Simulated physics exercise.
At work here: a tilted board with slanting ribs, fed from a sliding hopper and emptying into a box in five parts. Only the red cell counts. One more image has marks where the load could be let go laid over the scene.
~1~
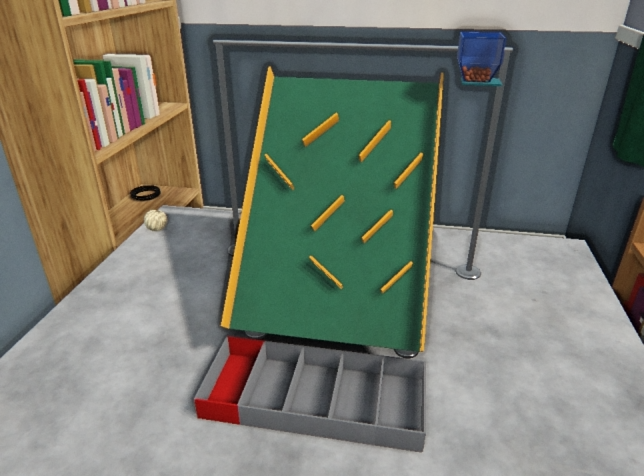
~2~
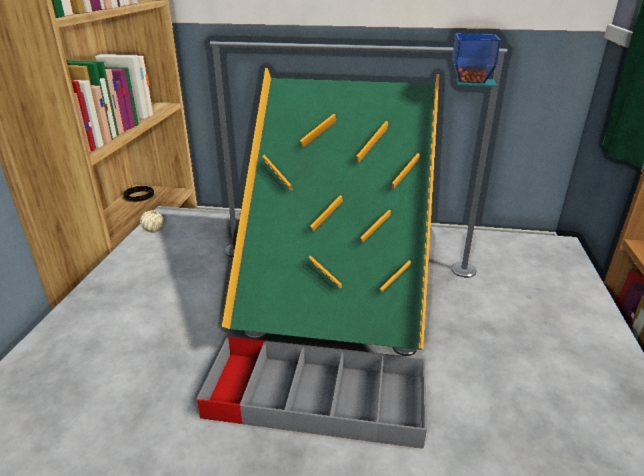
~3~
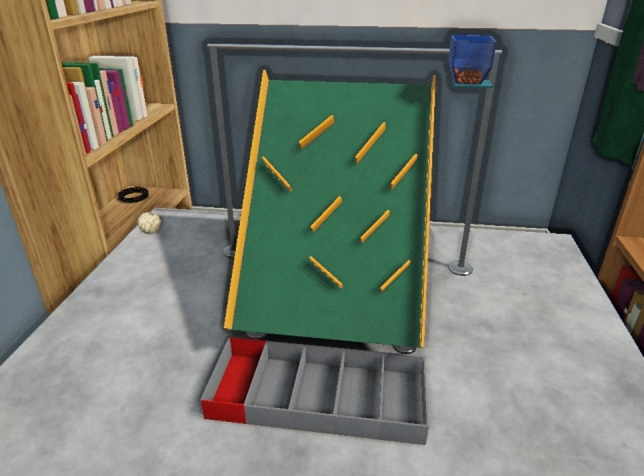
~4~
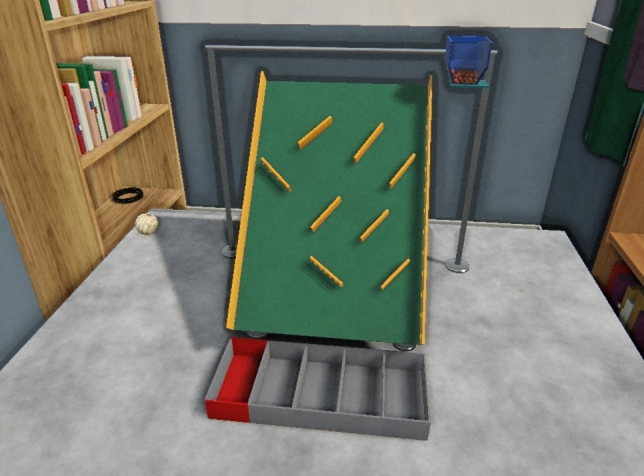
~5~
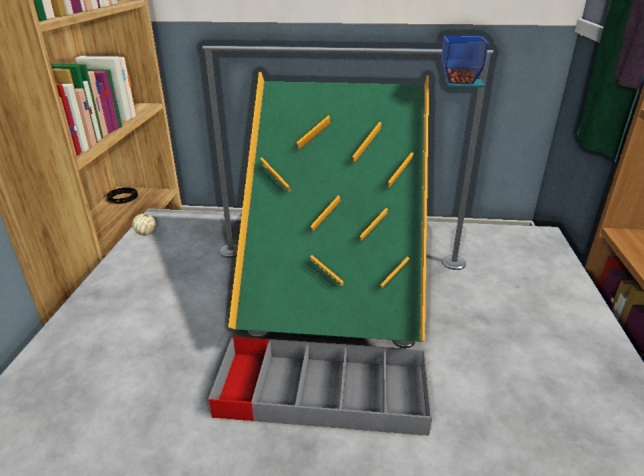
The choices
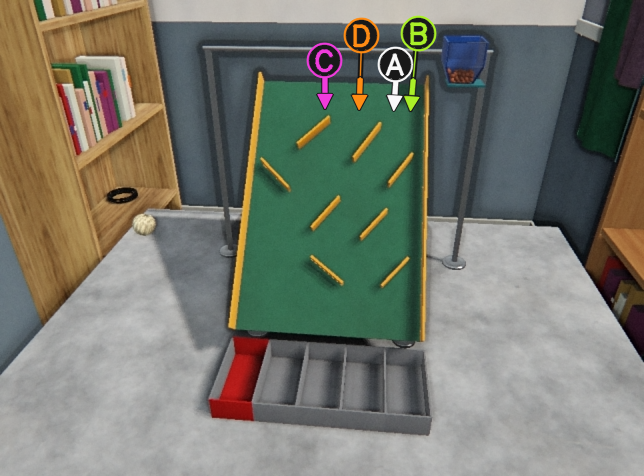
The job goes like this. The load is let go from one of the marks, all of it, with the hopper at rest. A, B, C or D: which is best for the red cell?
The answer is mark D.
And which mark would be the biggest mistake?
B it is.
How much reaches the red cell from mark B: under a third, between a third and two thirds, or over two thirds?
It is under a third.
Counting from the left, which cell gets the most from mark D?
It is the first one.
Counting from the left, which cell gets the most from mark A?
The fourth.
On the marked copy, mark A meets the board at (394, 105); mark B meets the board at (410, 105); mark C meets the board at (324, 103); mark D meets the board at (359, 104).
With A, a small part in the red cell, most in other cells, a stray few outside the box.
With B, none in the red cell, most in other cells, about a quarter outside the box.
With C, about a quarter in the red cell, about two thirds in other cells, a small part outside the box.
With D, about two thirds in the red cell, about a quarter in other cells, a small part outside the box.
